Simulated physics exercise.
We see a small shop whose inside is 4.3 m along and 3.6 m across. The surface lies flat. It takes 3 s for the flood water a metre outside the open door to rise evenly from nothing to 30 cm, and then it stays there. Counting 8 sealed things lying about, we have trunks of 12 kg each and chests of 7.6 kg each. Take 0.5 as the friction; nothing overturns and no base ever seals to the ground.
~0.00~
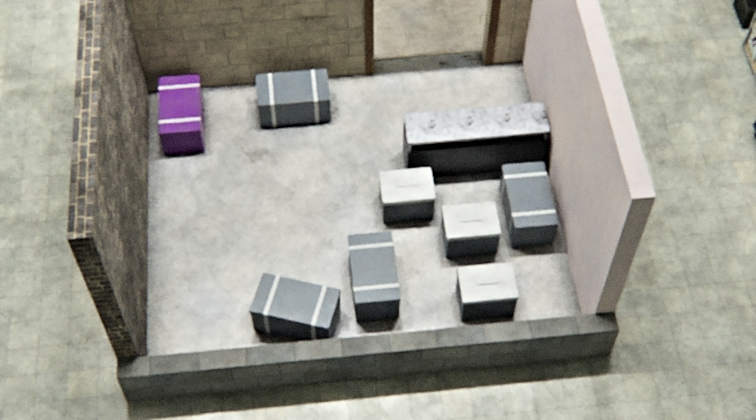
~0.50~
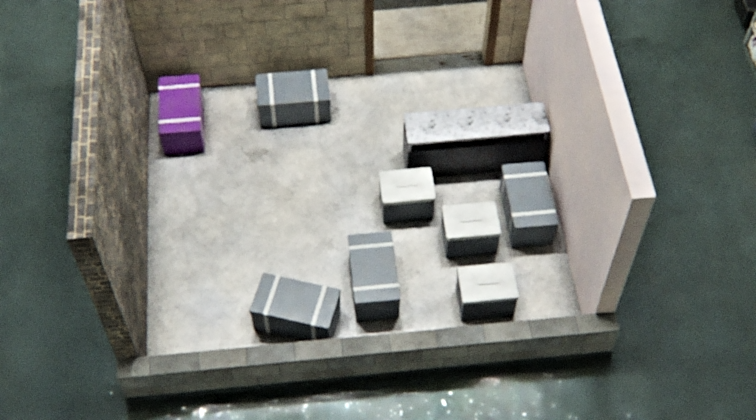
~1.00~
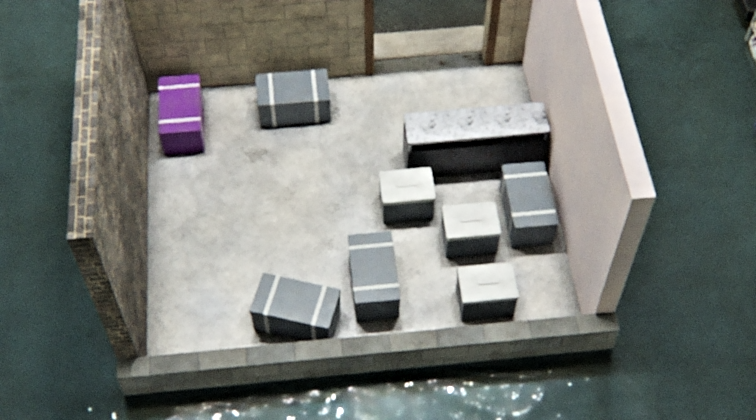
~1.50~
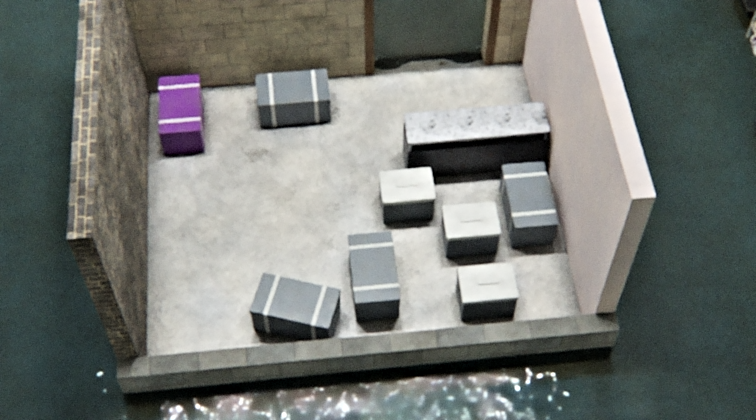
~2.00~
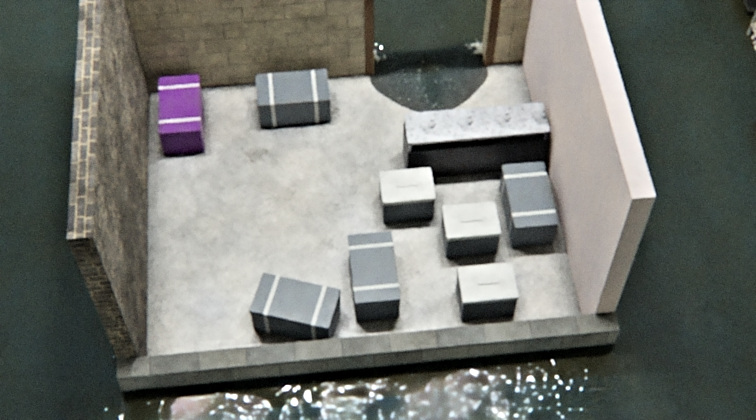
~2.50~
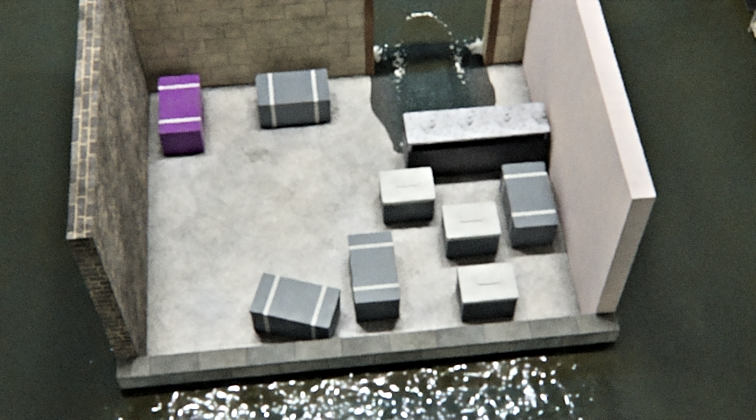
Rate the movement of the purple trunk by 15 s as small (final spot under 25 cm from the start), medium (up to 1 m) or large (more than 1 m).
Medium.
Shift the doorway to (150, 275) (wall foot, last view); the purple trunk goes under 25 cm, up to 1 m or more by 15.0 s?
Well, the purple trunk scoots a little.
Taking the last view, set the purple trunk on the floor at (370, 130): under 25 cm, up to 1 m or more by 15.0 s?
It goes a long way.
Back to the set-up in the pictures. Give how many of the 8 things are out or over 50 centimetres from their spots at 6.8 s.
The number by then is 0.
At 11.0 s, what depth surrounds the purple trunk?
12 cm or so.
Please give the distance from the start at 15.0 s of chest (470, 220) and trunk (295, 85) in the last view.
In that order: 200 cm, 300 cm.
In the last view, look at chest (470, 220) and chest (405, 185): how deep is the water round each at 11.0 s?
Depths: Near 12 cm, then near 8 cm.
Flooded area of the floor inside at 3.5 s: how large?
About 4.0 m2 is covered.
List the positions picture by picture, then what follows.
The first frame shows the purple trunk at (179, 103), on the bottom; 0.0 m2 under water; 0 of 8 have shifted.
The second frame shows the purple trunk at (179, 103) rests on the ground; 0.0 m2 under water; 0 of 8 have shifted.
The third frame shows the purple trunk at (179, 103), on the bottom; 0.0 m2 under water; 0 of 8 have shifted.
The fourth frame shows the purple trunk at (179, 103), on the bottom; 0.0 m2 under water; 0 of 8 have shifted.
The fifth frame shows the purple trunk at (179, 103), on the bottom; 0.6 m2 under water; 0 of 8 have shifted.
The sixth frame shows the purple trunk at (179, 103) rests on the ground; 1.4 m2 under water; 0 of 8 have shifted.
After 3.5 s the purple trunk is near (179, 103), 0.0 m from its start, aground; 0 afloat.
After 6.8 s the purple trunk is near (169, 92), 0.1 m from its start, afloat; 2 afloat.
After 11.0 s the purple trunk is near (234, 85), 0.6 m from its start, afloat; 8 afloat.
After 15.0 s the purple trunk is near (230, 122), 0.7 m from its start, afloat; 8 afloat.
